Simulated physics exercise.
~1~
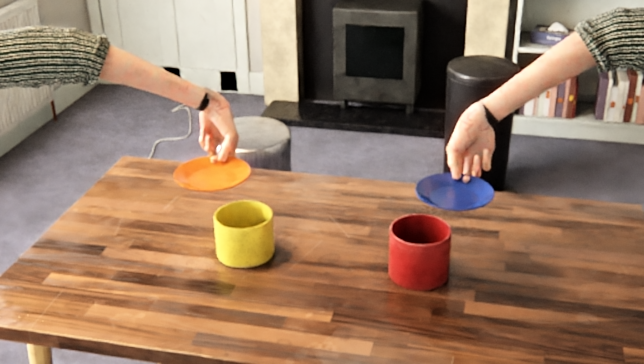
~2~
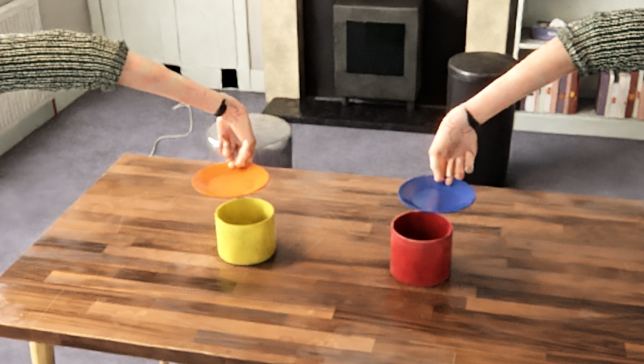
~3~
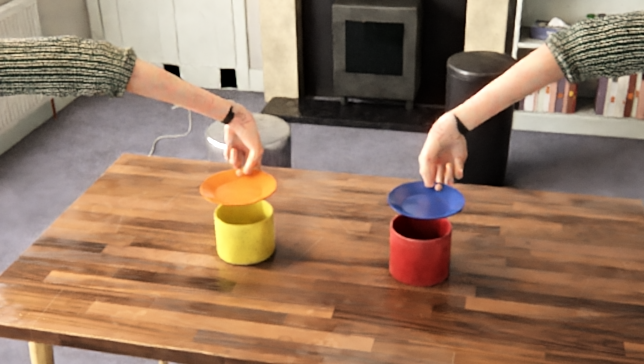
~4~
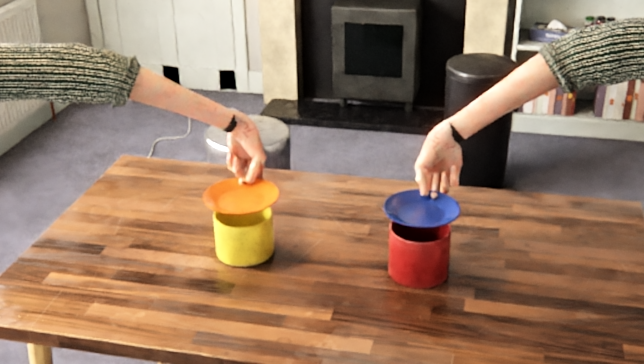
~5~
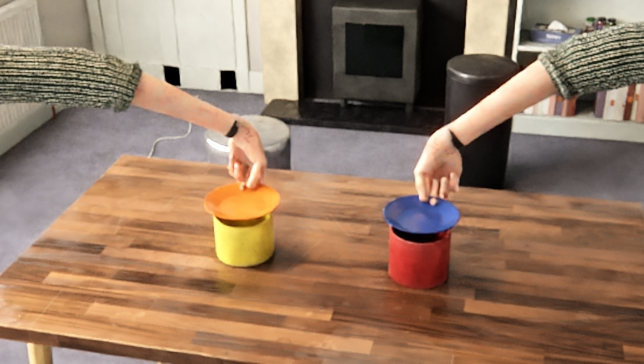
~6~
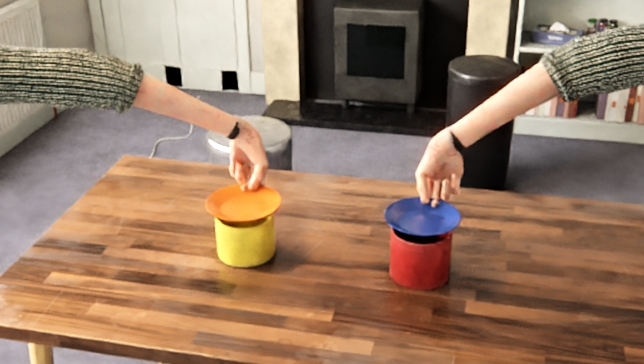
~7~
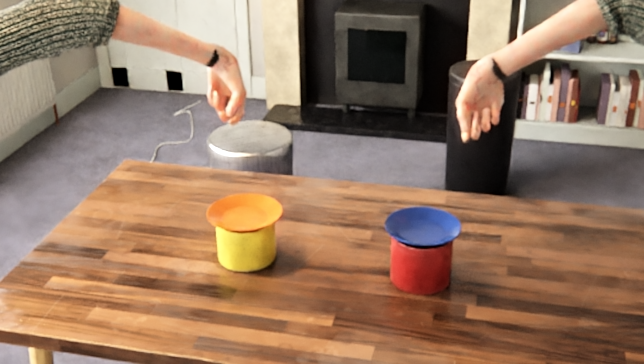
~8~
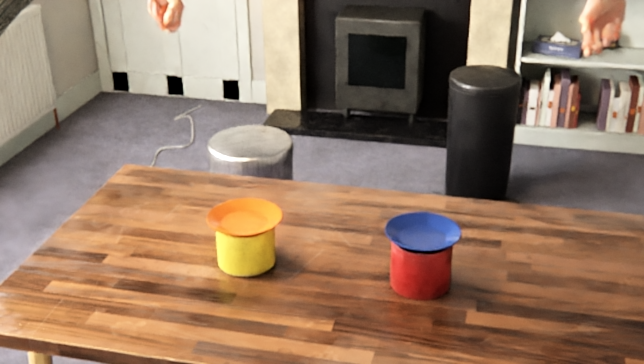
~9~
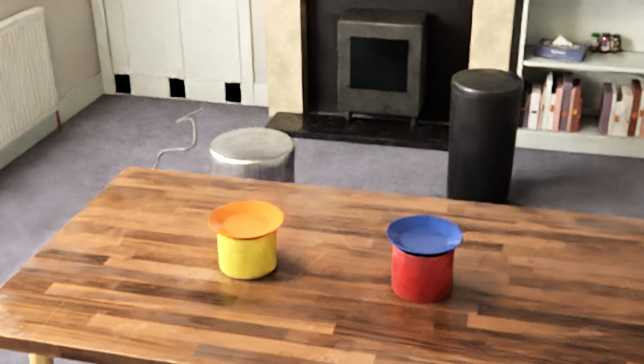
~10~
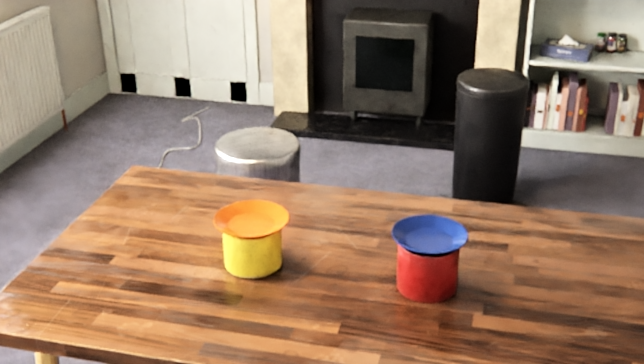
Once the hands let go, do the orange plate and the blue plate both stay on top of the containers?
Yes, both plates stay up on the rims, with the orange one covering the yellow mug and the blue one covering the red cup like lids.
